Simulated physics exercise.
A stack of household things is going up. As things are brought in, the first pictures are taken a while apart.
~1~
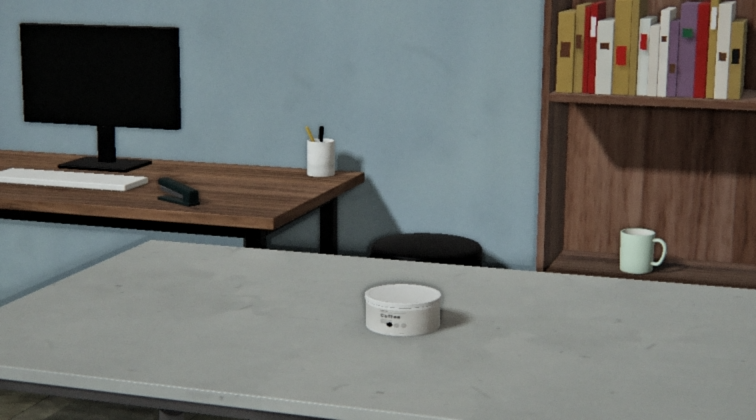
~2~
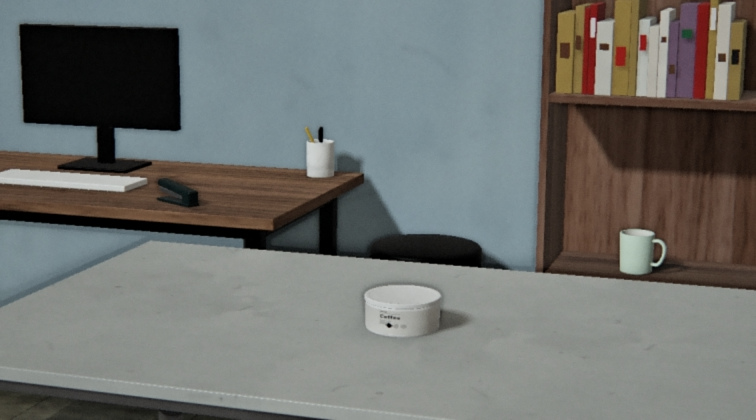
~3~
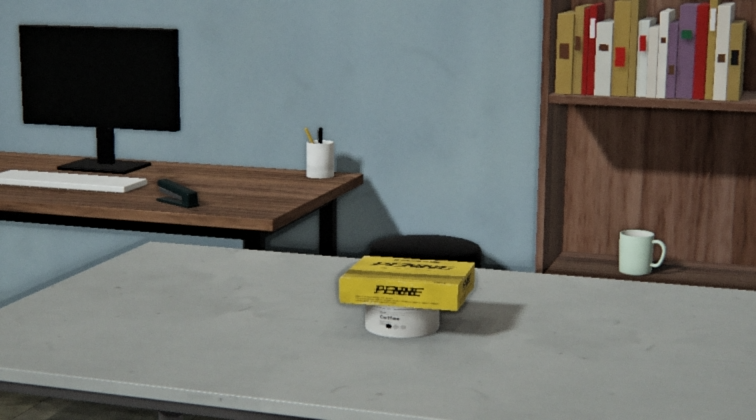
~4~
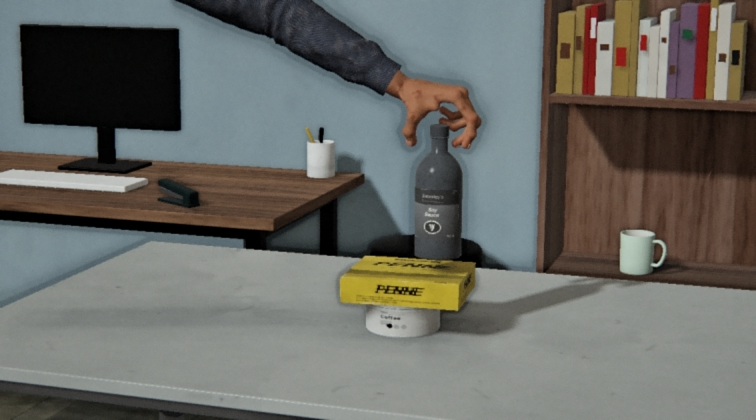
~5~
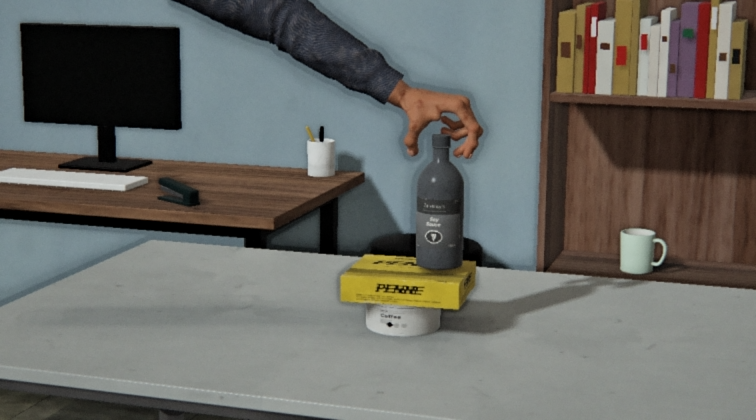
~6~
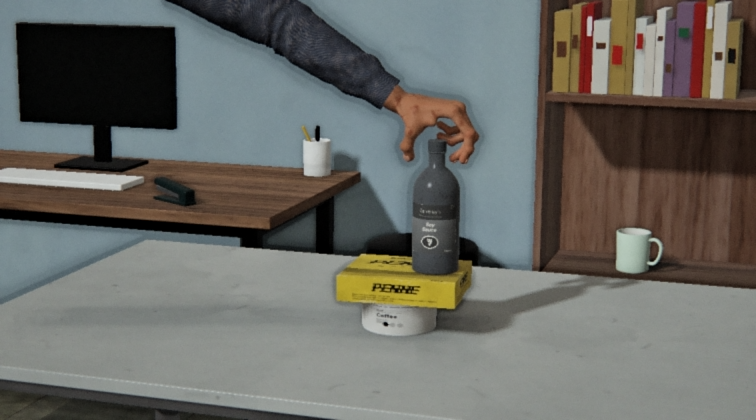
A yellow penne box appeared on top of the round white tub on the table, and then a hand reached in from the left and lowered a grey bottle onto the box.
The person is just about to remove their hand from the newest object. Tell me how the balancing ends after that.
Most likely the pile will bear the load.
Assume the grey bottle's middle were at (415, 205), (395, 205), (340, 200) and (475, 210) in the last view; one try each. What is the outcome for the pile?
Try one: It stands firm; try two: It stands firm; try three: It topples; try four: It topples.
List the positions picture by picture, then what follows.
The last thing is not in view yet, in the first frame.
The last thing is not in view yet, in the second frame.
The last thing is not in view yet; yellow packet (409, 282), in the third frame.
On its way; grey bottle (439, 191); yellow packet (410, 282), in the fourth frame.
On its way; grey bottle (440, 200); yellow packet (410, 281), in the fifth frame.
In place under the hand; grey bottle (436, 206); yellow packet (406, 280), in the sixth frame.
Then, 0.30 s later than the last frame, all is still.
Then, 0.80 s later than the last frame, grey bottle resting near (437, 207).
When it is over, all 3 as before. End places, in pixels of the last picture, grey bottle near (437, 207). The pile stays up.
